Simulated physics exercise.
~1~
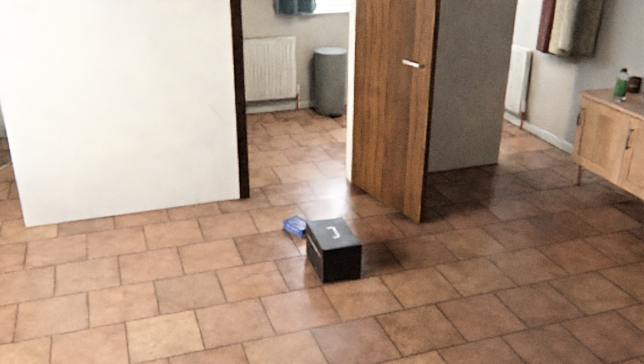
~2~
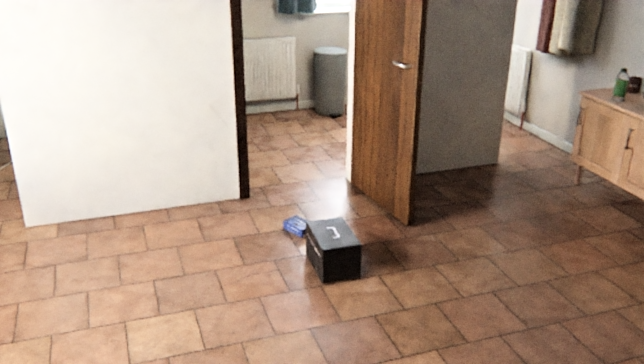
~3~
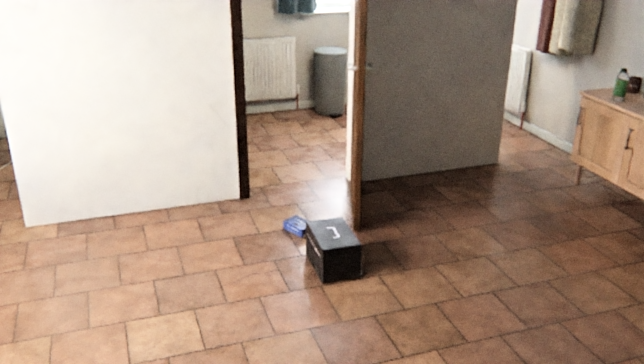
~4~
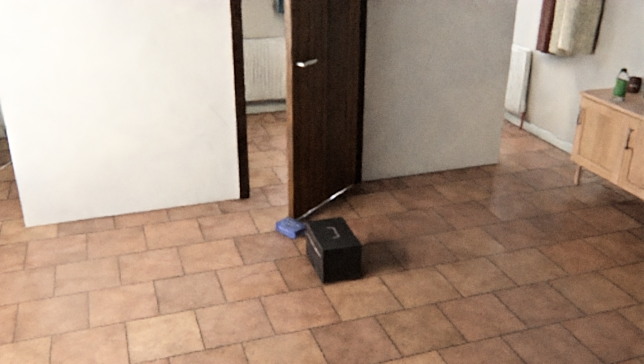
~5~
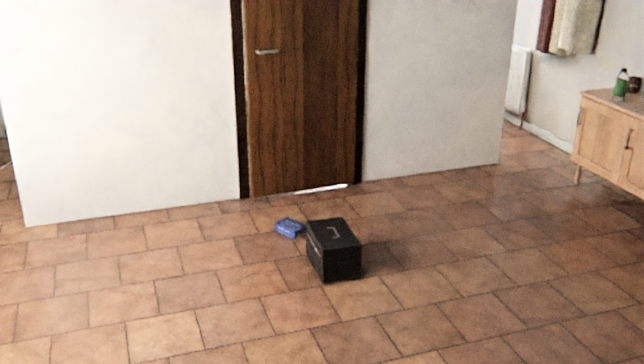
In this clip, a brown wooden door standing wide open in a tiled room swings steadily toward its frame, passing behind a black toolbox and a small blue packet that shifts slightly, and it ends closed in the doorway while the toolbox stays put.
